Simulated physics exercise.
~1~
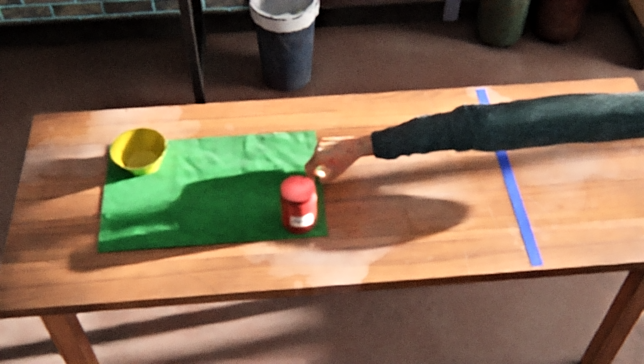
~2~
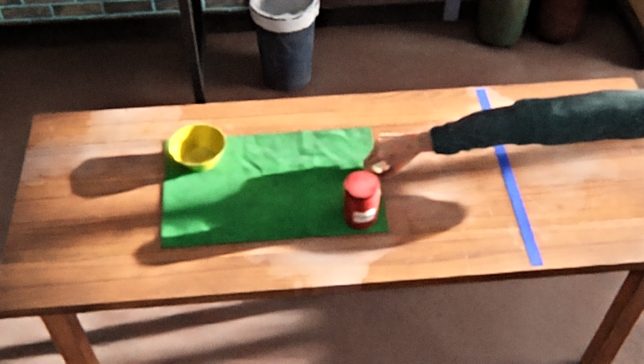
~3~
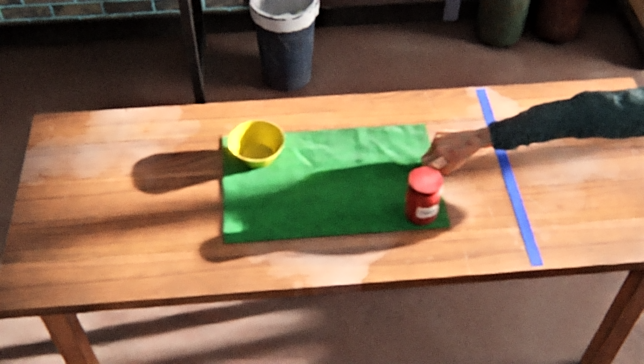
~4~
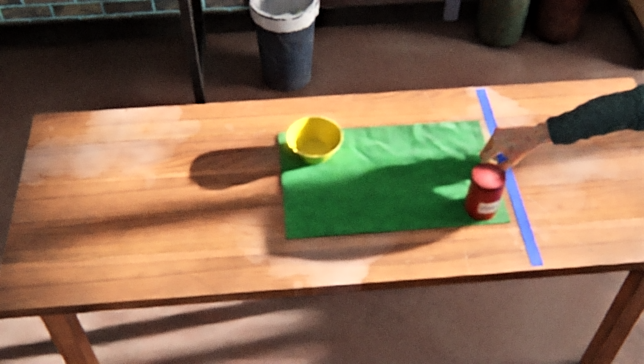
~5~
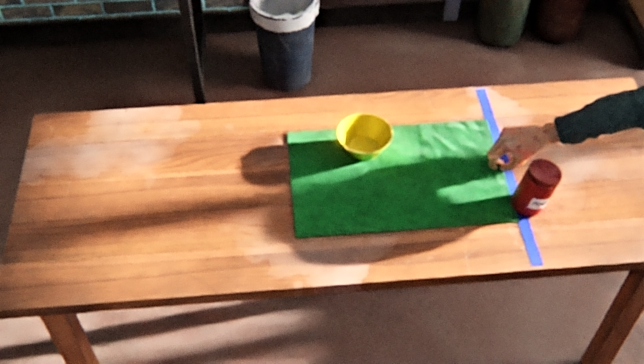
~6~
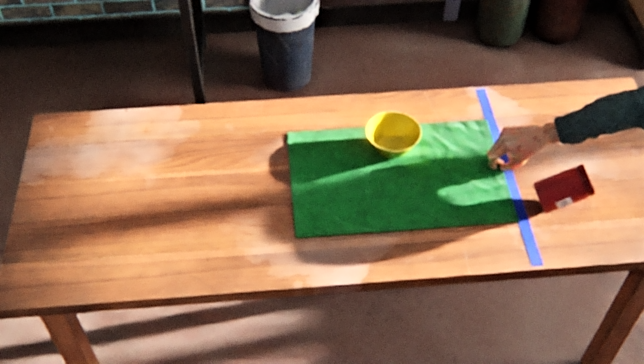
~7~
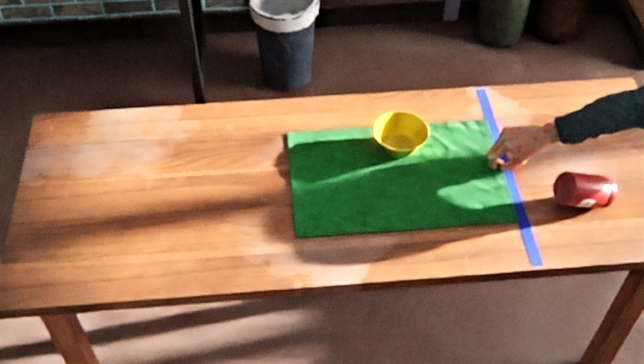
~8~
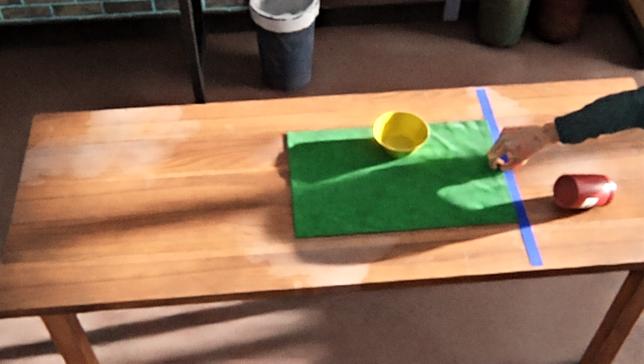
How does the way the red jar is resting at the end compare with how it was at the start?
At the start the red jar stood upright on the green cloth, but by the end it was lying on its side on the table.
A red jar toppled off the front of a green cloth after a hand pulled the cloth rightward along a wooden table and stopped at a blue tape line. The yellow bowl slid forward a little but stayed on the cloth.
